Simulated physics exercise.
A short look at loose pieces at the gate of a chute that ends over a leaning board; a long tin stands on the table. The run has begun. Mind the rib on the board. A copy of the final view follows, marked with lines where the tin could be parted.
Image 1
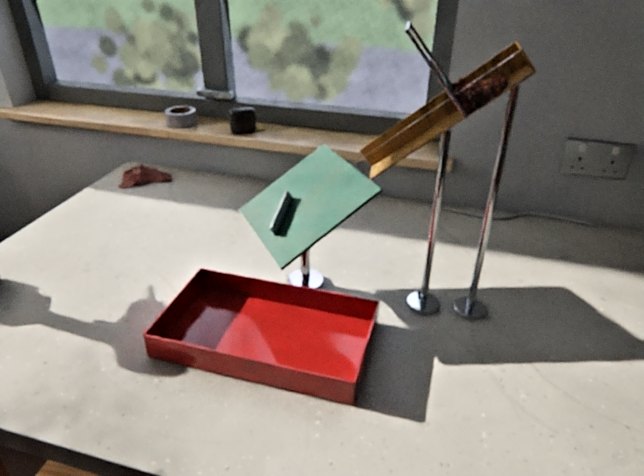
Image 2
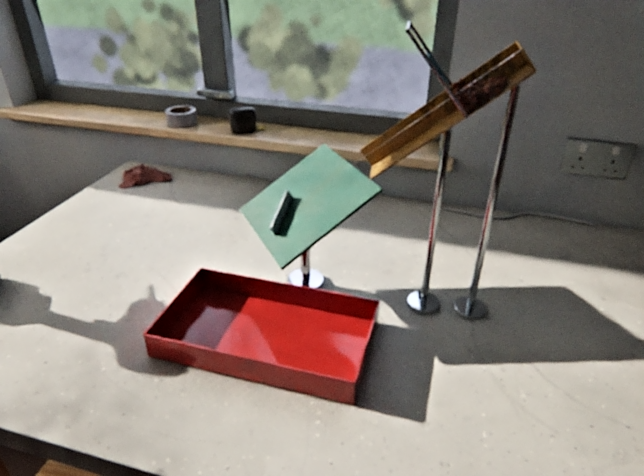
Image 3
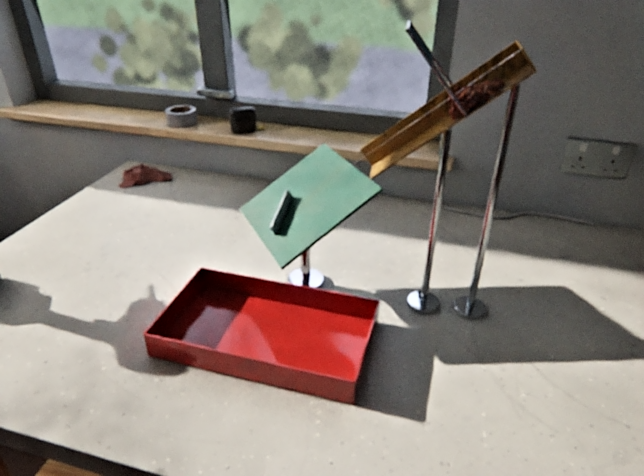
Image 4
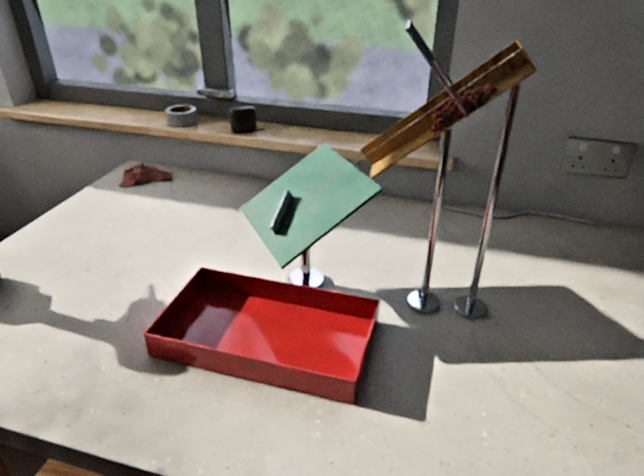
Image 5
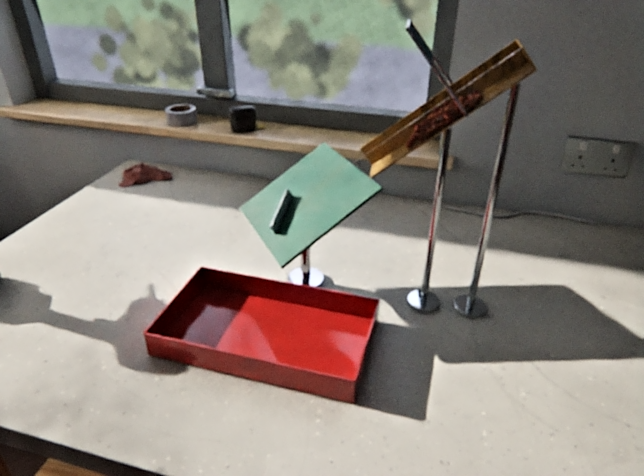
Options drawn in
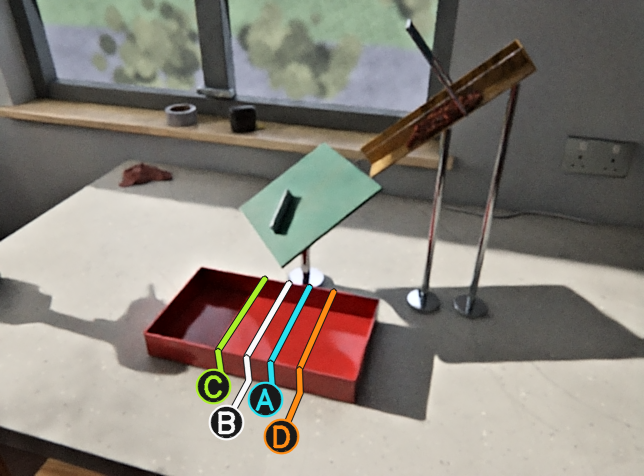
On a table by a window, a raised wooden chute slopes down toward a tilted green board with a short rib, above an empty red tray, as dark reddish pieces slide a short way down the chute, spreading out along it.
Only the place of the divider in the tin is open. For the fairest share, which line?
The best line is C.
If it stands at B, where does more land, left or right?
More lands on the left.
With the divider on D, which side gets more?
More lands on the left.
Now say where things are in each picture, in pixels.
Load behind the gate (475, 93), clay pellets; lip of the chute (371, 173), sloping fairly steeply, in the first picture.
Middle of the board (304, 200), tilted fairly steeply; middle of its low edge (258, 236); of its high edge (350, 164), in the second picture.
Front corners of the tin (144, 334) and (354, 381), empty; front of the load (454, 117), in the third picture.
Middle of the load (464, 106); its front (434, 128), roughly a quarter of the way to the lip; rib from (287, 189) to (270, 227), in the fourth picture.
Middle of the load (445, 114); its front (409, 146), roughly half of the way to the lip, in the fifth picture.
On the marked copy, line A crosses the front rim at (270, 361); line B crosses the front rim at (246, 356); line C crosses the front rim at (218, 350); line D crosses the front rim at (299, 368).
With A, of what is caught, every piece on the left of the divider, not one piece on the right.
With B, of what is caught, almost all on the left of the divider, just a few on the right.
With C, of what is caught, roughly half on the left of the divider, roughly half on the right.
With D, of what is caught, every piece on the left of the divider, not one piece on the right.
